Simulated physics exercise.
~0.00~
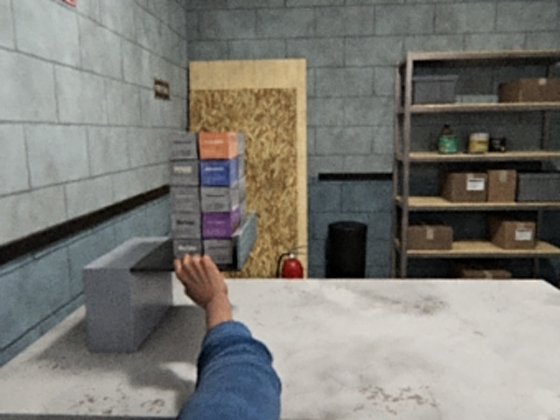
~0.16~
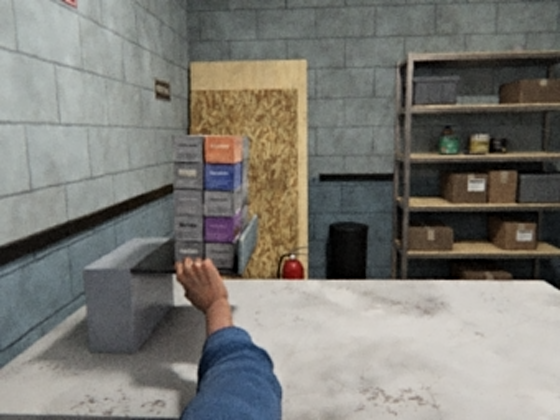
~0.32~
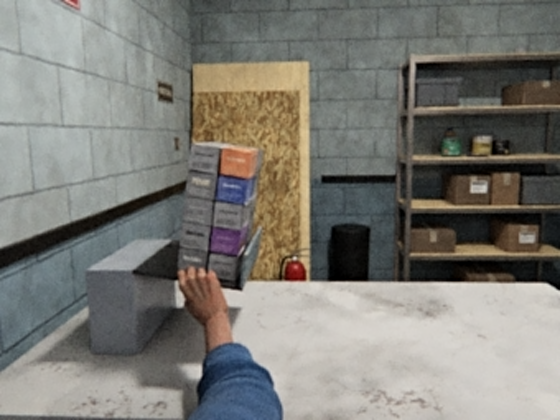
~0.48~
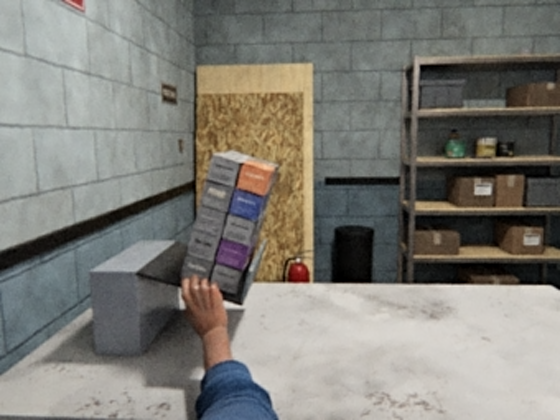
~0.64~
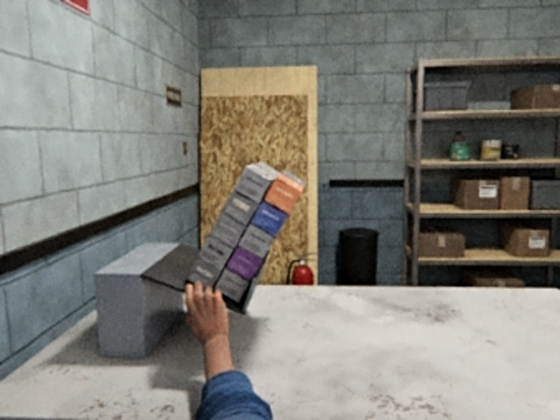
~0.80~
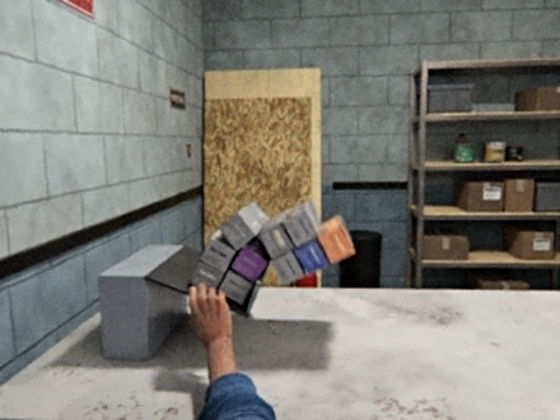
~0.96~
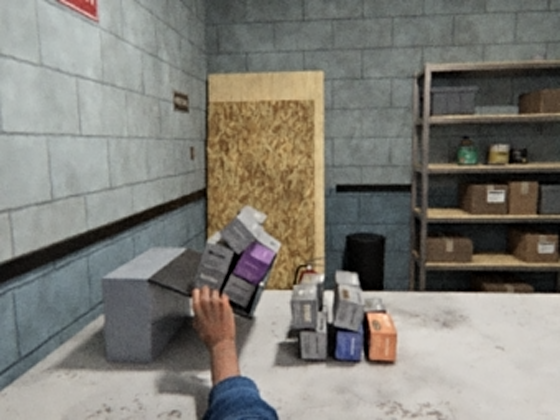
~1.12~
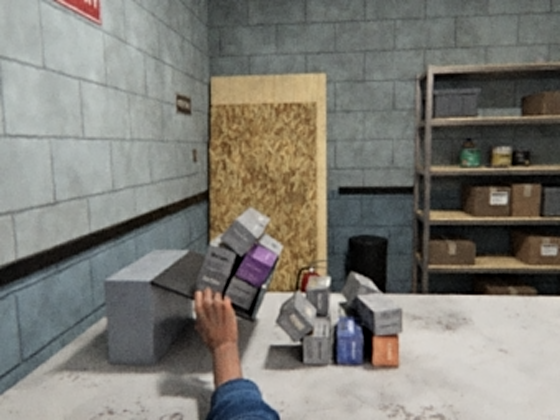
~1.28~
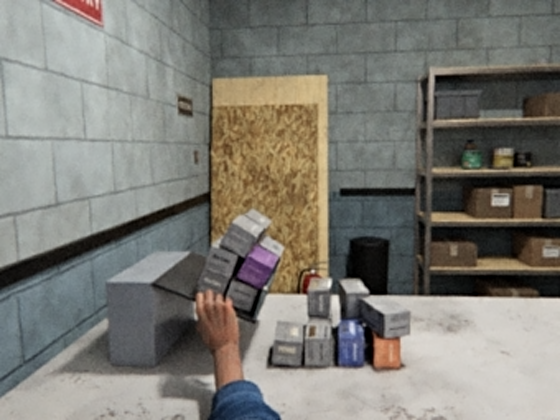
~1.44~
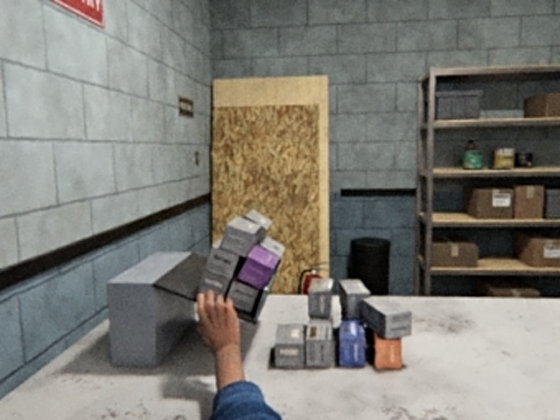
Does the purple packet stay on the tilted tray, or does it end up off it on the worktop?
The purple packet stays on the tray, resting at a slant with the lower part of the stack.
